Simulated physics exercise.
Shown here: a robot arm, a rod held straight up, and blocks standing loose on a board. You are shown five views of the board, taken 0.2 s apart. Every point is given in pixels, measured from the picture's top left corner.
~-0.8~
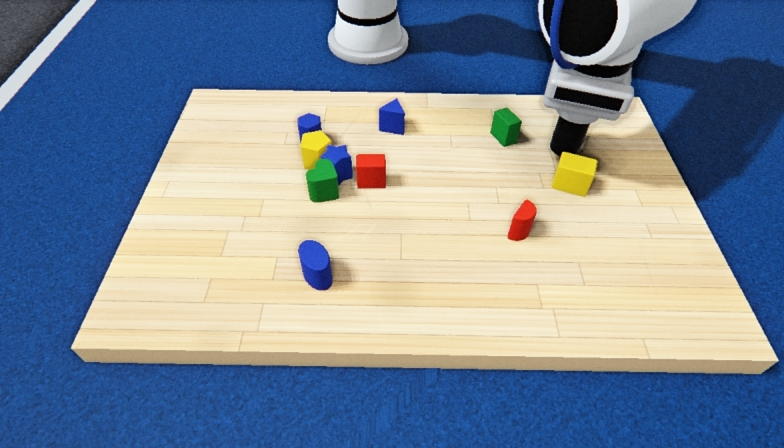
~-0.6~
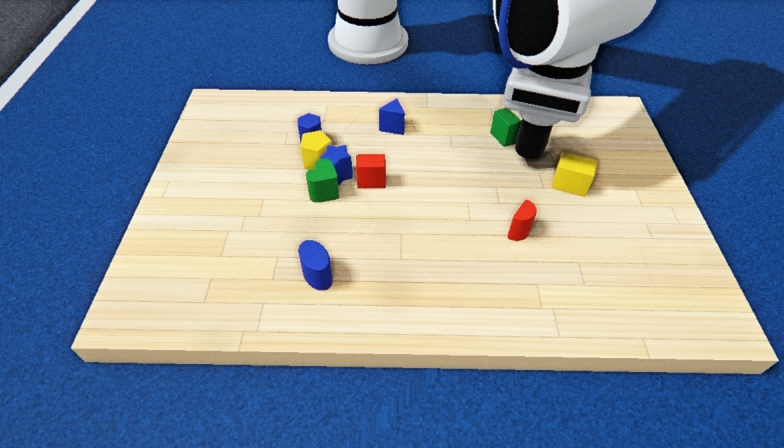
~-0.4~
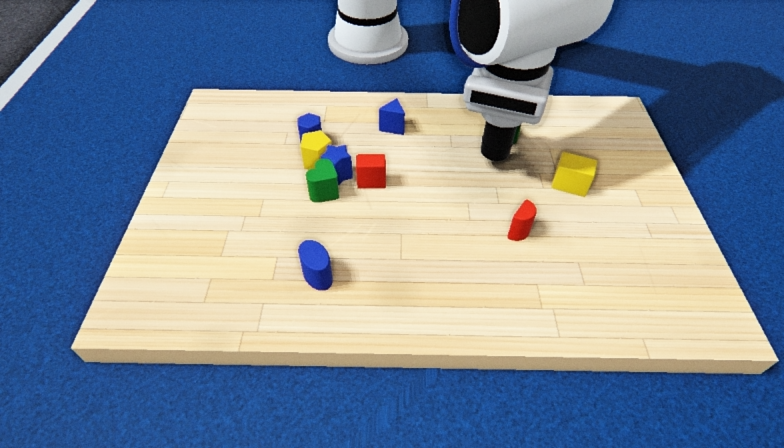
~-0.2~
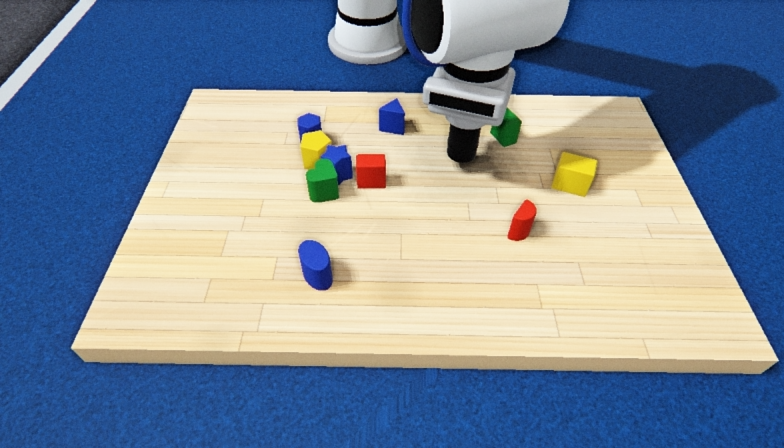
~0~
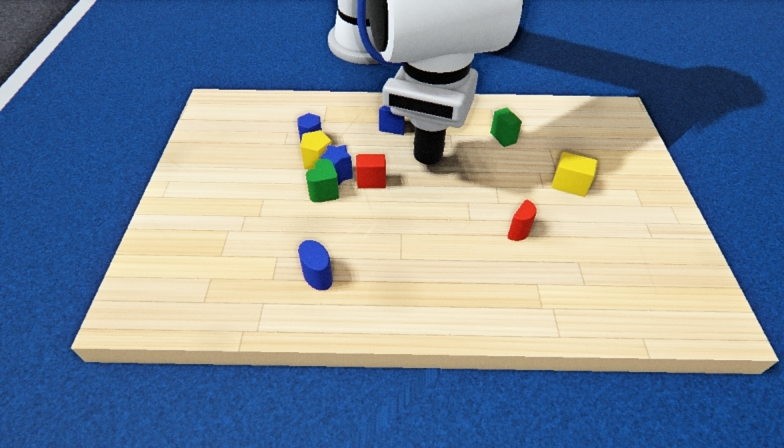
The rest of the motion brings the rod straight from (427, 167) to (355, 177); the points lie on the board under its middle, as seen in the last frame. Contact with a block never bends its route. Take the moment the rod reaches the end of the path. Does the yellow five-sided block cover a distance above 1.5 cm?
I'd say no.
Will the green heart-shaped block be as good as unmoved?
No, I don't think so.
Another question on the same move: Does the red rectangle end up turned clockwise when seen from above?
Final answer: No.
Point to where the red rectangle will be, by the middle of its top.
The middle of its upper face should be somewhere near (340, 173).
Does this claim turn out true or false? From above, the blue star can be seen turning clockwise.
Answer: True.
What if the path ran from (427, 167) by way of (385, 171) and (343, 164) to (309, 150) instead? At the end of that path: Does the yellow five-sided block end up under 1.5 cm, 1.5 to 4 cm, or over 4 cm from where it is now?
Over 4 cm.
What follows on the original path. Halfway along, rod at (391, 160); red rectangle at (364, 162).
At the end, rod at (354, 165); yellow five-sided block at (311, 139); green heart-shaped block at (312, 176), turned 25° clockwise; blue star at (326, 154), turned 20° clockwise; red rectangle at (340, 173), turned 65° anticlockwise.
